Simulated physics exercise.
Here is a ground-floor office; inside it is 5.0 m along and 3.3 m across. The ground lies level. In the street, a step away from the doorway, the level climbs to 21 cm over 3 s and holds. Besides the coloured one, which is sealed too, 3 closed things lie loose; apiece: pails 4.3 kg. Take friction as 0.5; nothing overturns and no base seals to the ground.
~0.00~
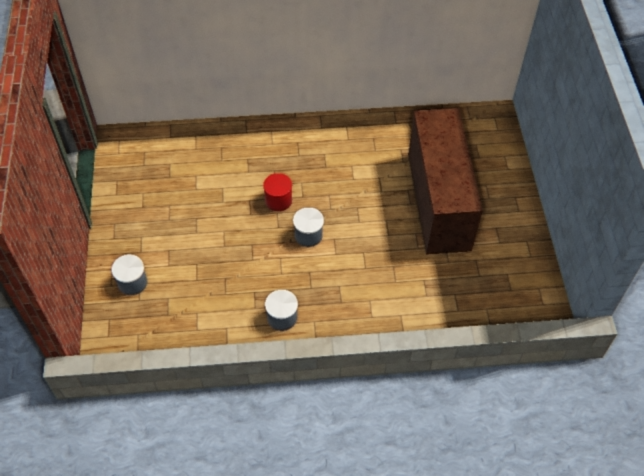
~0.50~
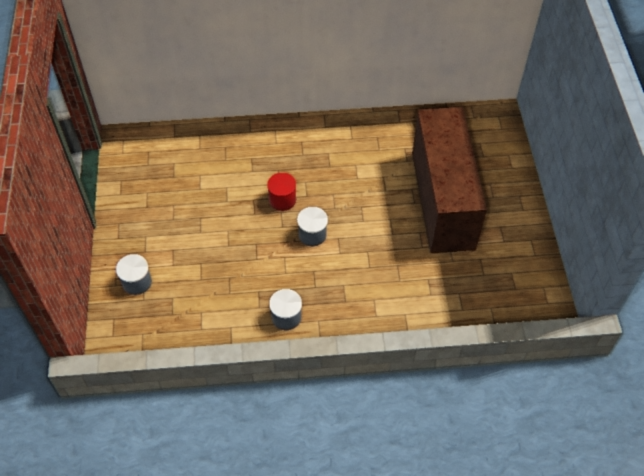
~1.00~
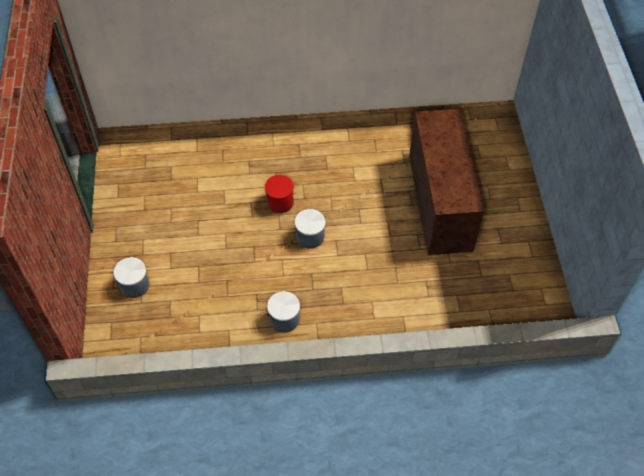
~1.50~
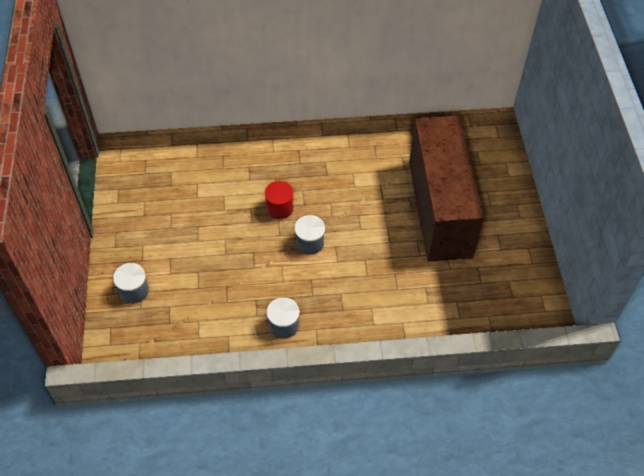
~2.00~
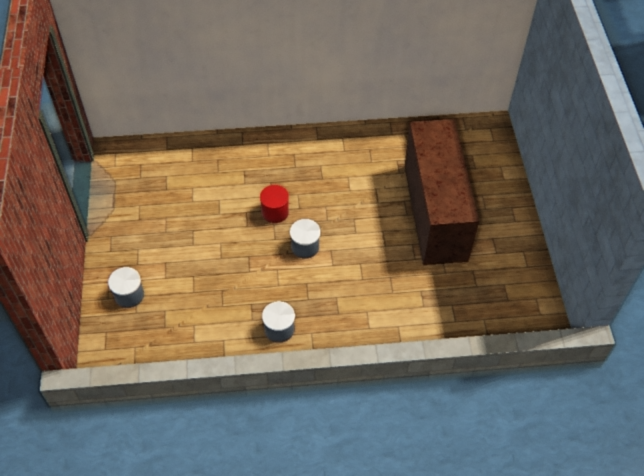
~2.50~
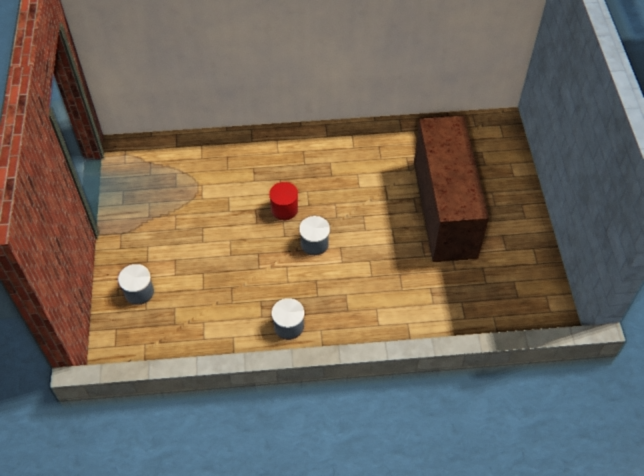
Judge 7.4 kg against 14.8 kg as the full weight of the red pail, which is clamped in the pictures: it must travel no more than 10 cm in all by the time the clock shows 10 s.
I expect that only the larger load is enough.
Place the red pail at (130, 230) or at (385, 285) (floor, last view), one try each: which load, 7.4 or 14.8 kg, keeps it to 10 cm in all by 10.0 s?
In turn: Only the larger holds; it takes the larger.
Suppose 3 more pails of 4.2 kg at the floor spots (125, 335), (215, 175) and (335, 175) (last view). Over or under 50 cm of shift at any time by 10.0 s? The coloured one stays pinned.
In turn: Under, past it, more.
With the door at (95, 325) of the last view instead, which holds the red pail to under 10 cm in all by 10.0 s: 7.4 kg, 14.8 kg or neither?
Then the smaller load will do.
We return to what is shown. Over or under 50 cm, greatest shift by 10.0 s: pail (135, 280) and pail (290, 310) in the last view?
In that order: Less, over.
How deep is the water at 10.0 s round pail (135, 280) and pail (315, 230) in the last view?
About 2 and 5 cm.
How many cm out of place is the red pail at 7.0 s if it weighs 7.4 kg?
Roughly 30 cm.
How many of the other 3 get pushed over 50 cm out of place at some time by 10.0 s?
1 of them.
After 3.5 s the red pail would be 0 cm from its start with 7.4 kg and 0 cm from its start with 14.8 kg; 2 cm of water round it then.
After 4.5 s the red pail would be 12 cm from its start with 7.4 kg and 0 cm from its start with 14.8 kg; 6 cm of water round it then.
After 7.0 s the red pail would be 29 cm from its start with 7.4 kg and 0 cm from its start with 14.8 kg; 6 cm of water round it then.
After 10.0 s the red pail would be 30 cm from its start with 7.4 kg and 0 cm from its start with 14.8 kg; 6 cm of water round it then.
